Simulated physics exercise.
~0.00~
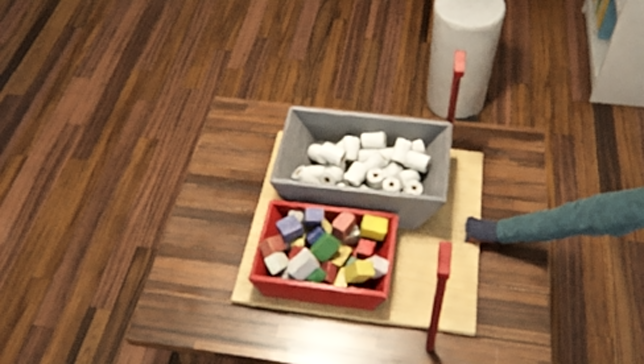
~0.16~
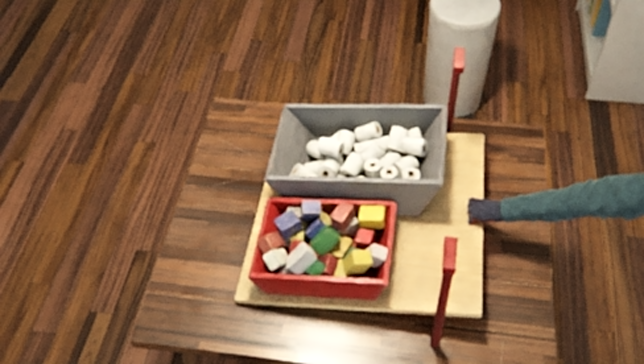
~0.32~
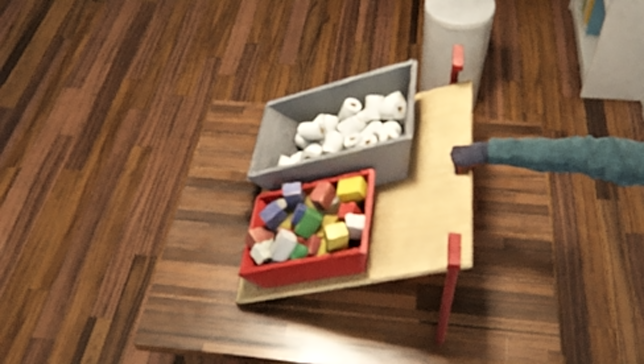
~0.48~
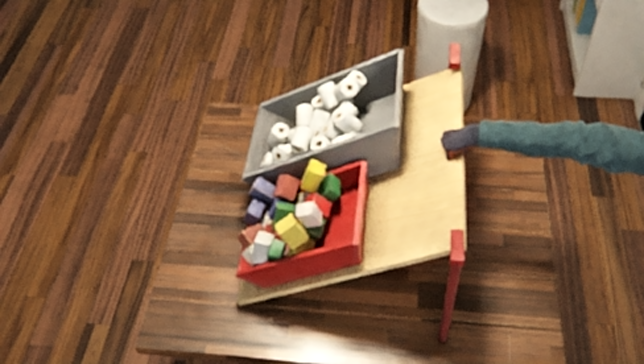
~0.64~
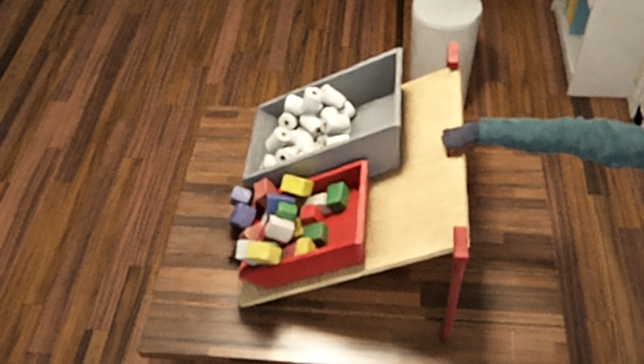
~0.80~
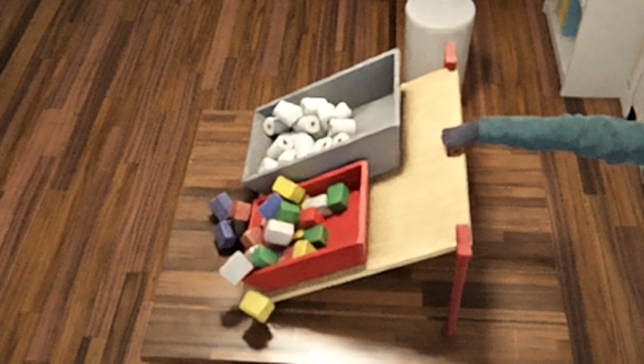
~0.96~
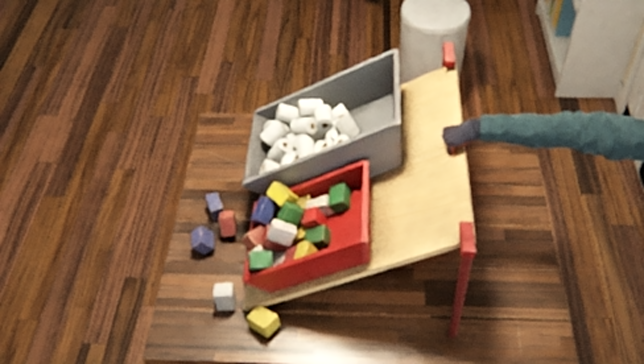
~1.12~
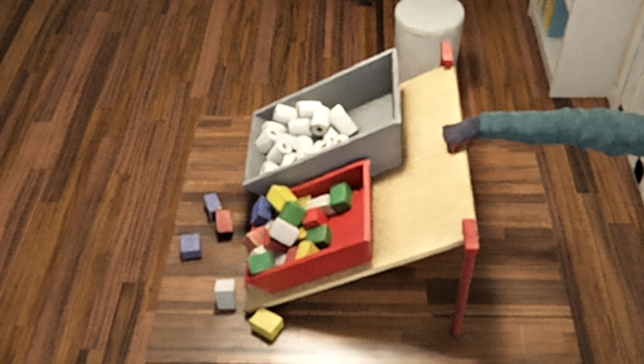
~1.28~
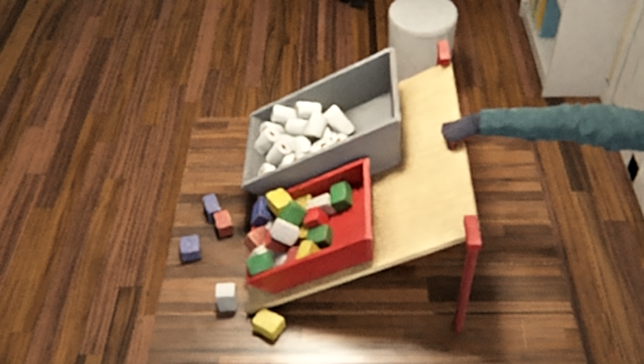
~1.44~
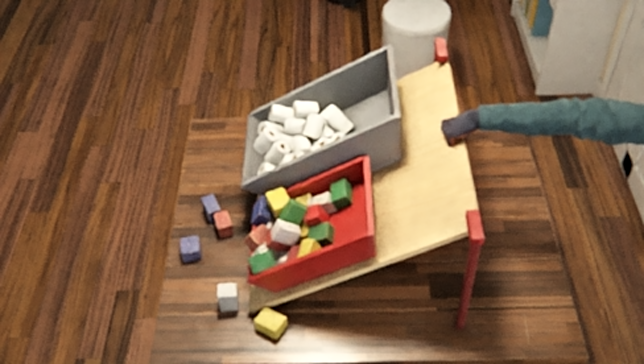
An arm tilting a board up against red stops, tipping five toy bricks from the red tray while the grey tray keeps its white rolls.
